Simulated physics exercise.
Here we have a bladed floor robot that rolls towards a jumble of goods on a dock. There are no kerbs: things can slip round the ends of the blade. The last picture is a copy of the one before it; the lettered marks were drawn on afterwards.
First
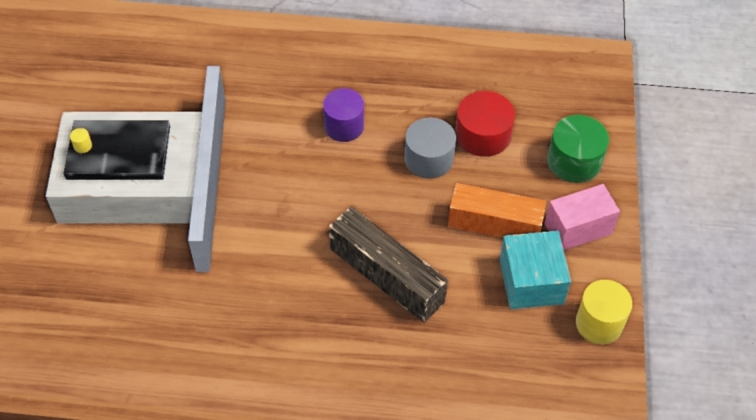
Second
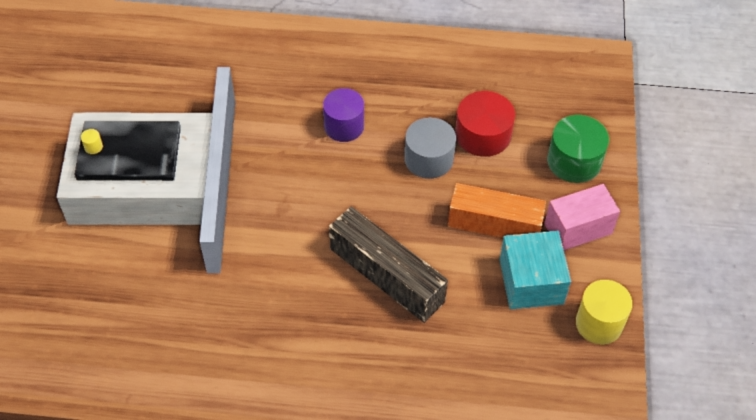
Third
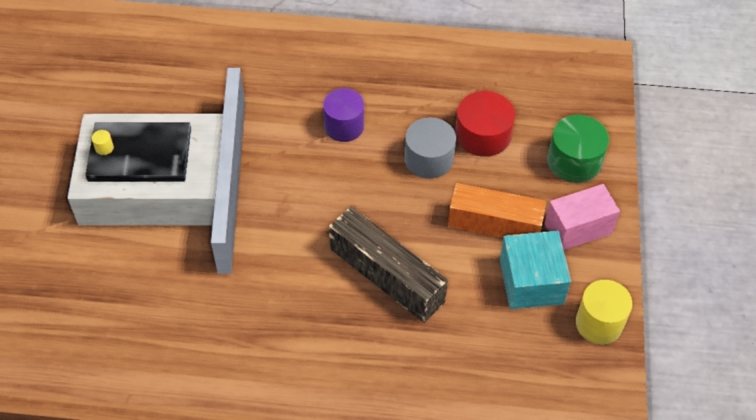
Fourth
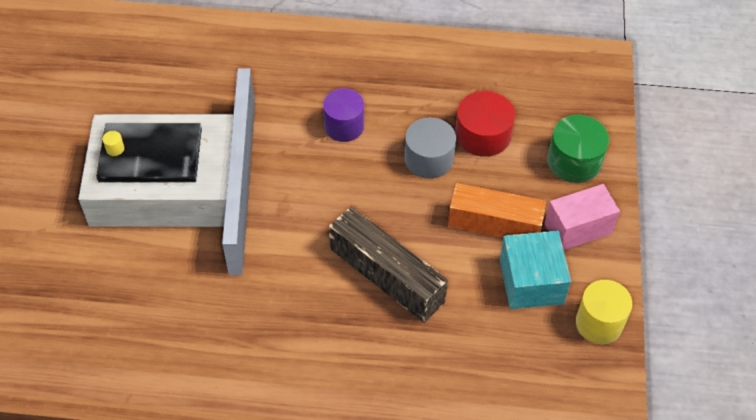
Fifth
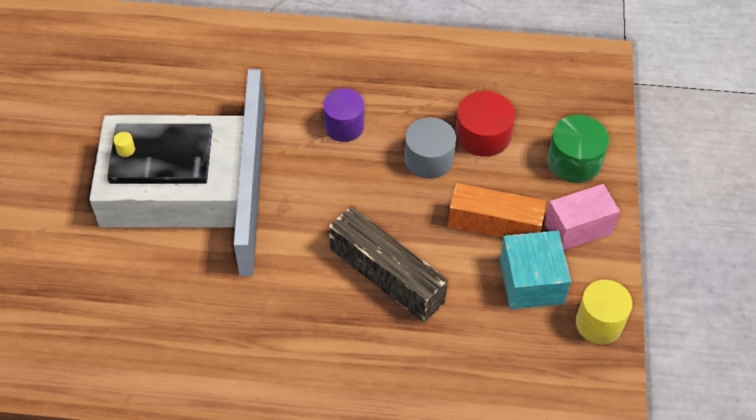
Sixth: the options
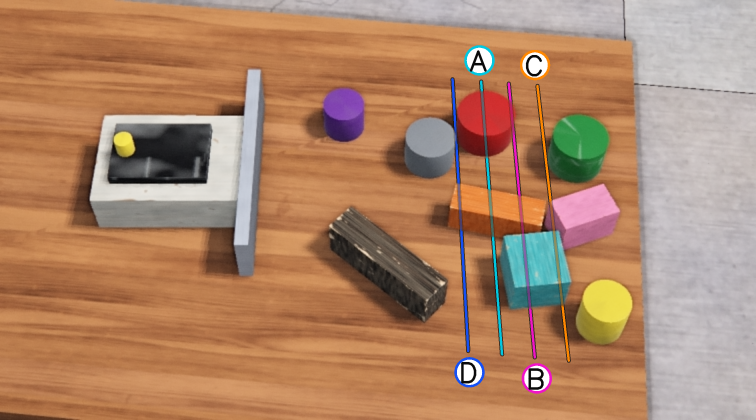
The footage shows a bladed robot on a wooden surface rolling slowly a short way right, towards a group of coloured canisters and blocks, including purple, red, green and turquoise ones, which all stay still without being touched.
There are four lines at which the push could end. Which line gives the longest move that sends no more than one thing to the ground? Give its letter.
No farther than C.
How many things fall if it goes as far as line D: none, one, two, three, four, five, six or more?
The count is none.
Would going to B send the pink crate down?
By then, yes.
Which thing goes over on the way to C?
The pink crate goes over.
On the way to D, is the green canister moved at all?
By then, no.
On the marked copy, A at (491, 206); B at (521, 209); C at (552, 212); D at (460, 204).
Taking C. A third of the way, robot (278, 162); purple canister (386, 116); black bar (413, 271).
Two thirds of the way, robot (389, 171); pink crate (599, 218); red canister (535, 124).
When it is over, robot (472, 179); pink crate over the edge; green canister (628, 157); one fallen.
As for the rest, A is within the limit but short; B is within the limit but short; D is within the limit but short.
